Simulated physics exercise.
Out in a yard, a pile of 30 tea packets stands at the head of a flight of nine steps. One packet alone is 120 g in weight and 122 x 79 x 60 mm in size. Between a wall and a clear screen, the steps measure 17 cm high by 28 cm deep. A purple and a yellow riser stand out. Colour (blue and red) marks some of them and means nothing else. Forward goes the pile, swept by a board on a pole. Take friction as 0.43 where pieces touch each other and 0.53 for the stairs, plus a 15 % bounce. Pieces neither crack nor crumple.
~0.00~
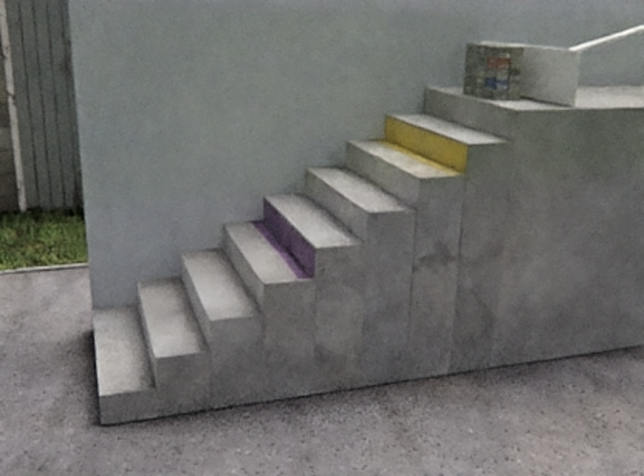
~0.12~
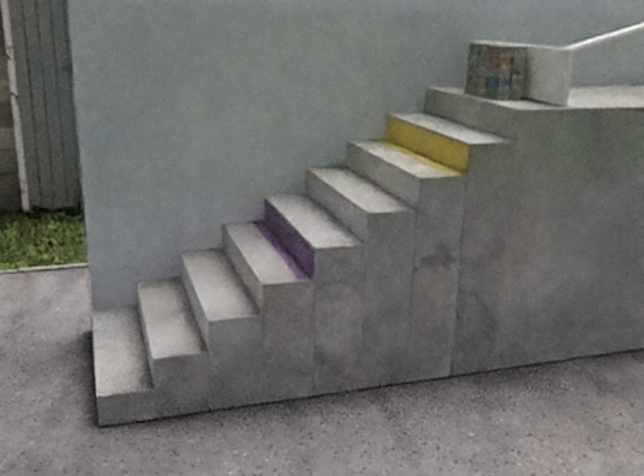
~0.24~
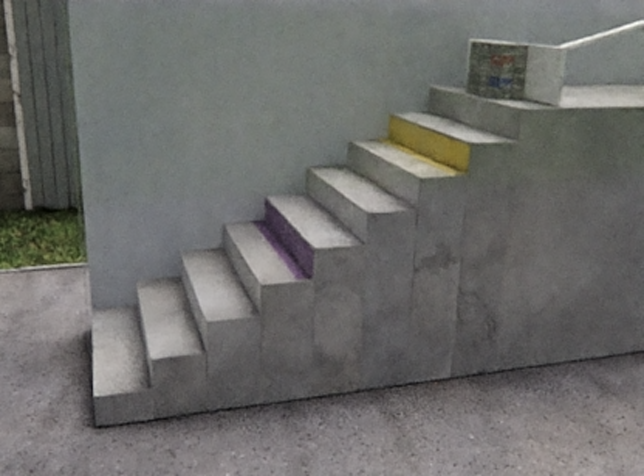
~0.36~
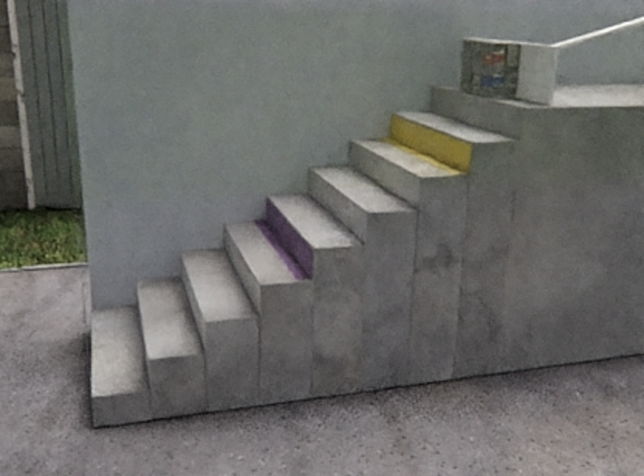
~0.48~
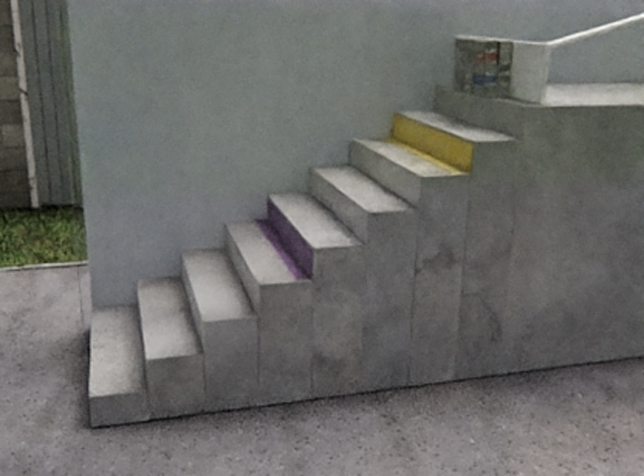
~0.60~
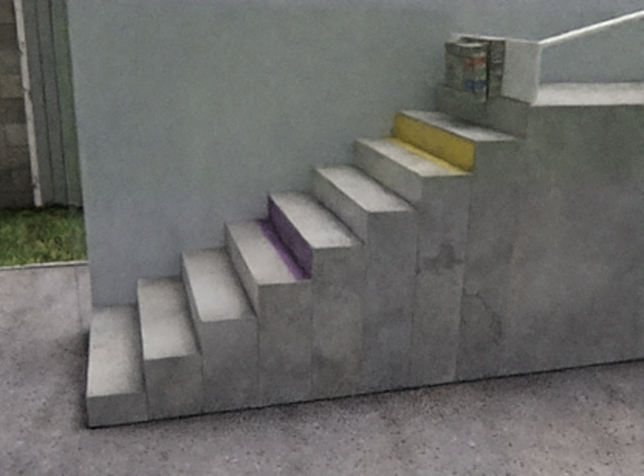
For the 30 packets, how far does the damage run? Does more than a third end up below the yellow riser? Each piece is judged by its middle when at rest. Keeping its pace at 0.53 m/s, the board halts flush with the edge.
Yes.
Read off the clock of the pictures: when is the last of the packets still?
Close to 3.0 s.
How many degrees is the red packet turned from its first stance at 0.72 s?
Something like 10°, give or take.
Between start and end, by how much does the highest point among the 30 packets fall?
Something like 31 cm, give or take.
By 0.72 s, none of the 30 packets below the yellow riser, 30 disturbed; red packet tilted 9°, 17 cm lower; blue packet tilted 9°, 16 cm lower.
By 1.02 s, 12 of the 30 packets below the yellow riser; red packet on its side; blue packet 17 cm lower.
By 1.56 s, 19 of the 30 packets below the yellow riser; red packet upside down; blue packet 17 cm lower.
When it is over (3.4 s), 19 of the 30 packets below the yellow riser; red packet upside down; blue packet 17 cm lower. That is 63 per cent. In pixels of the last frame, middles, red packet near (404, 152), blue packet near (462, 110).
